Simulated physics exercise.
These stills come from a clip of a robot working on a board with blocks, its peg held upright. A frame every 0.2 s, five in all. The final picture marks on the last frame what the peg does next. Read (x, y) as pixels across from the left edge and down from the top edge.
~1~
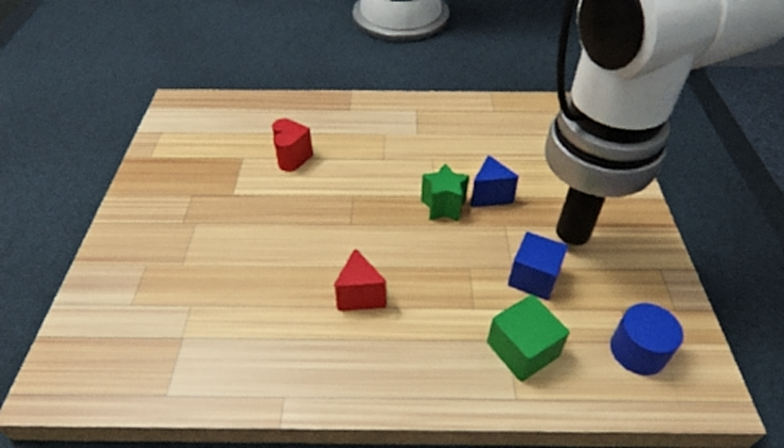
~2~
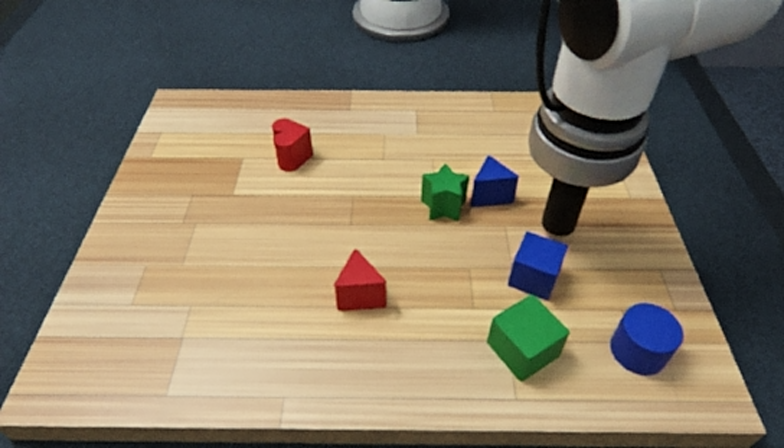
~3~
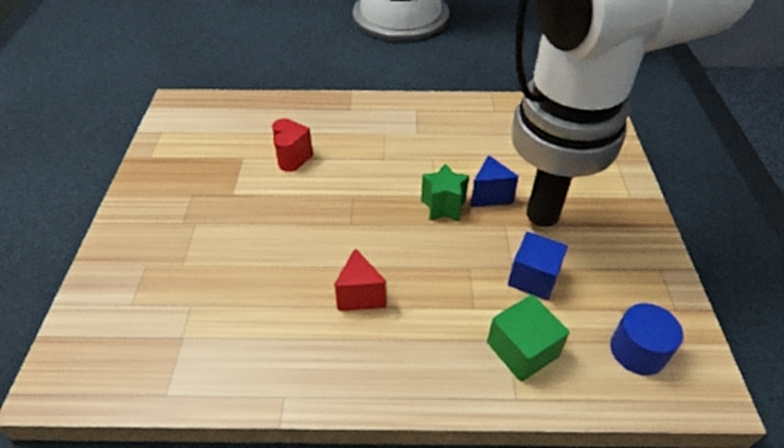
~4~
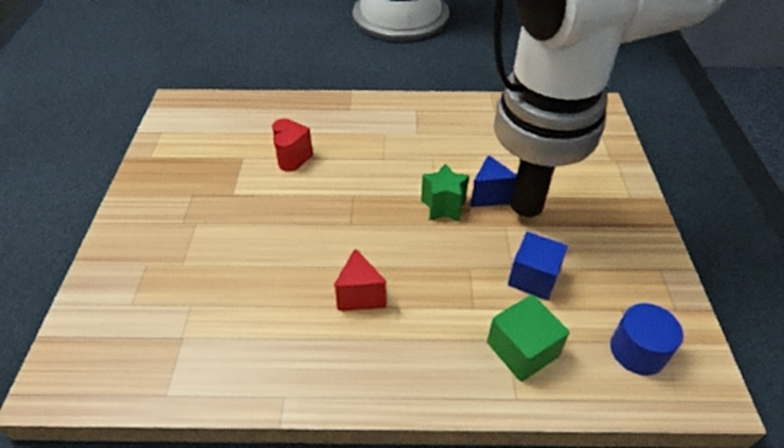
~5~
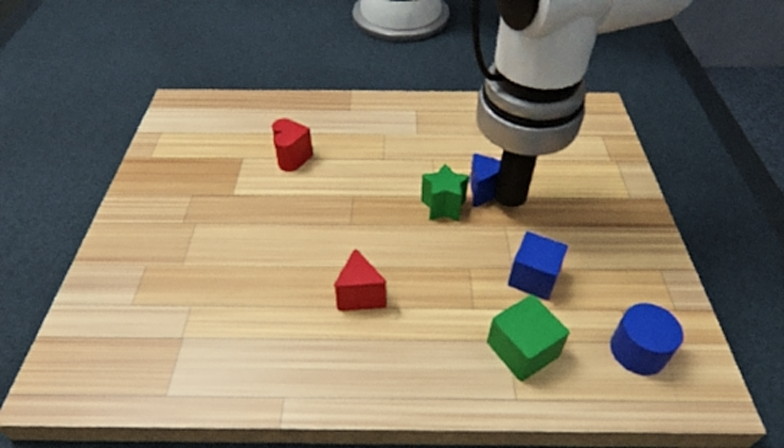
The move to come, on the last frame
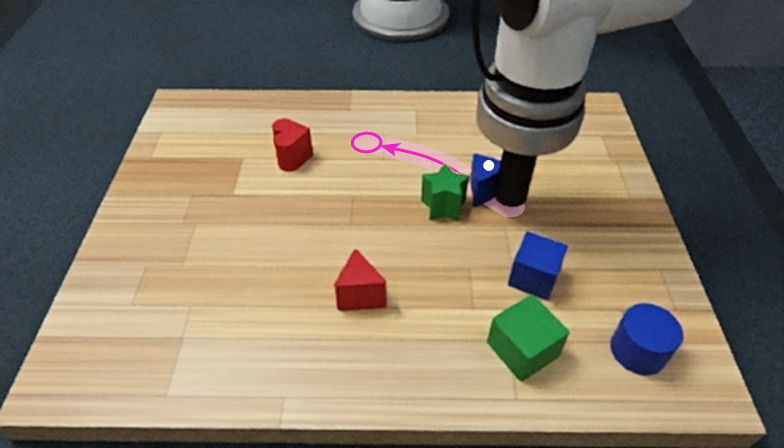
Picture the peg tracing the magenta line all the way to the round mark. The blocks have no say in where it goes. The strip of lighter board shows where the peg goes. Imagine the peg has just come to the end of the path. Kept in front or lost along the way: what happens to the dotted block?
My prediction: In front.
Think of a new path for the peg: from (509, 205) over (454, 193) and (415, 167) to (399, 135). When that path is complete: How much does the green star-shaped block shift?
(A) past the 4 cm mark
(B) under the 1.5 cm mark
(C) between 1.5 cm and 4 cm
C.
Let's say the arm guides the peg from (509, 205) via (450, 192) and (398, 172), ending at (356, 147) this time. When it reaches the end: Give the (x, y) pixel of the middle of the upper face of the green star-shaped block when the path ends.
Pixel (417, 179).
The drawn path runs from (509, 205) via (442, 163), ending at (367, 142); the dot is on the blue three-sided block.
The first path, step by step. One third of the way, peg (464, 167); blue three-sided block (440, 141), turned 35° anticlockwise.
Two thirds of the way, peg (418, 145); blue three-sided block (393, 121), turned 40° anticlockwise.
At the end, peg (366, 133); green star-shaped block not moved; blue three-sided block (344, 107), turned 15° anticlockwise.
